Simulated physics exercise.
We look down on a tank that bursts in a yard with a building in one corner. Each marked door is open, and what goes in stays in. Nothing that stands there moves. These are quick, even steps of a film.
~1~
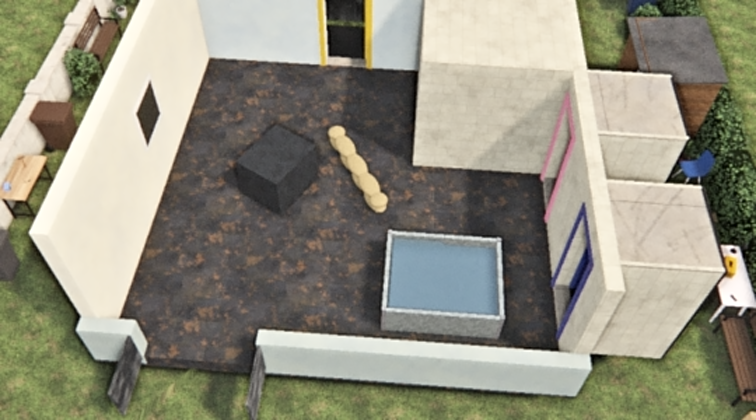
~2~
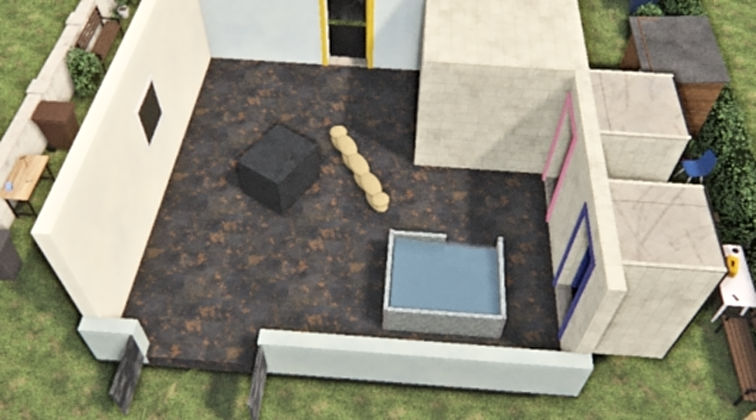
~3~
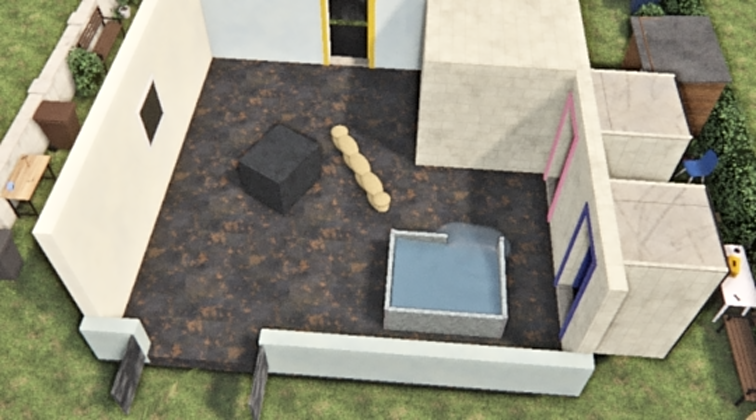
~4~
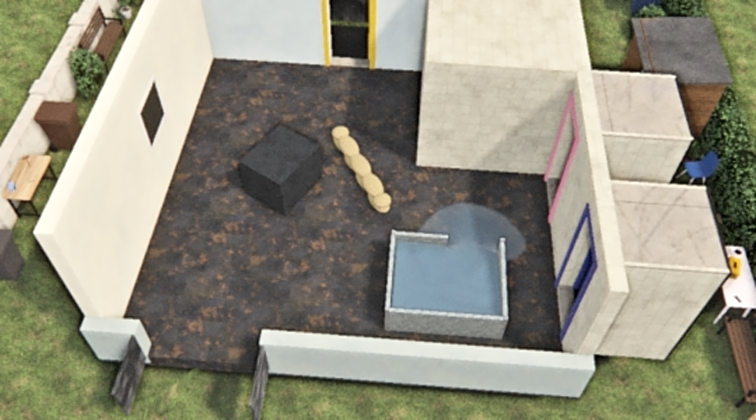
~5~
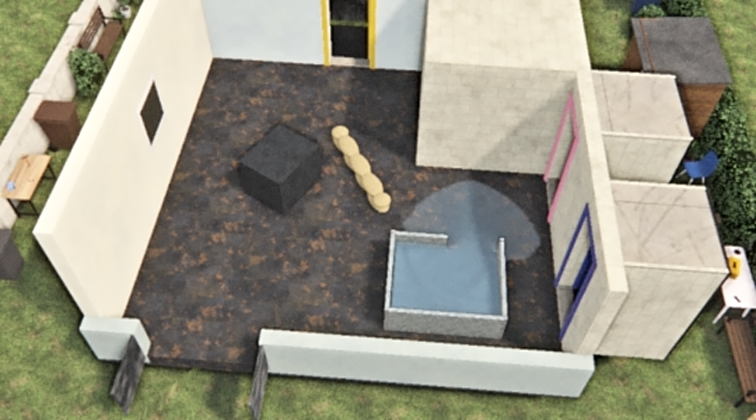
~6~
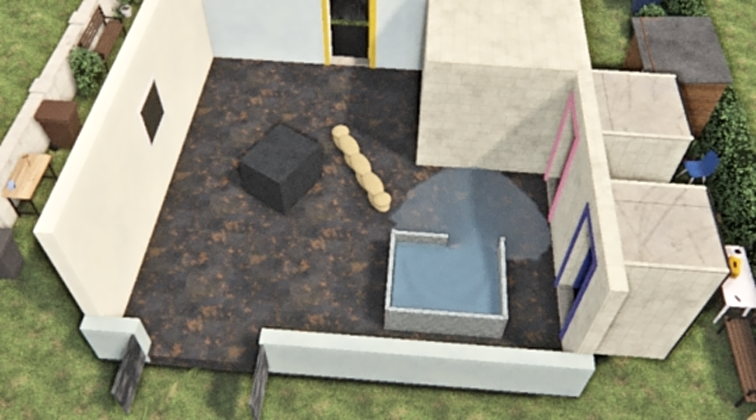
Water pours through a gap in the tank's far side and spreads across the dark yard.
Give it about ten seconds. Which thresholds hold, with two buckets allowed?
In the end: The blue door admits no more than that; the pink door lets in a lot; the yellow door lets in a lot.
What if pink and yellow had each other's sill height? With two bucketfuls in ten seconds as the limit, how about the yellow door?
The yellow door holds.
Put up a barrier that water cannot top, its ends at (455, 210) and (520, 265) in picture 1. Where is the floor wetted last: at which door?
It is the one in blue.
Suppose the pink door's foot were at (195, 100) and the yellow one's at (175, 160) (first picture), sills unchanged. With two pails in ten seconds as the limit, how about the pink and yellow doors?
In short: The pink one holds, the yellow one stays under.
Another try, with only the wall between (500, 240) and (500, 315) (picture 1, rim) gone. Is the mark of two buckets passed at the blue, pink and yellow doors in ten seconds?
One by one: The blue one floods, the pink one takes less, the yellow one holds.
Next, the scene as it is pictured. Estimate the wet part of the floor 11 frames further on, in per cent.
Close to 15 %.
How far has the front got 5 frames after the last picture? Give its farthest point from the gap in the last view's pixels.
Roughly at (399, 147).
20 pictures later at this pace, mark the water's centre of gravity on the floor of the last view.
Roughly at (455, 226).
A moment on, water covers 15 % of the floor; the blue door not reached, the pink door wet at the sill, nothing in, the yellow door not reached.
Next, water covers 15 % of the floor; the blue door not reached, the pink door over two buckets in, the yellow door not reached.
Then, water covers 25 % of the floor; the blue door wet at the sill, nothing in, the pink door over two buckets in, the yellow door not reached.
Later, water covers 40 % of the floor; the blue door wet at the sill, nothing in, the pink door over two buckets in, the yellow door over two buckets in.
In the end, water covers 60 % of the floor; the blue door wet at the sill, nothing in, the pink door over two buckets in, the yellow door over two buckets in.
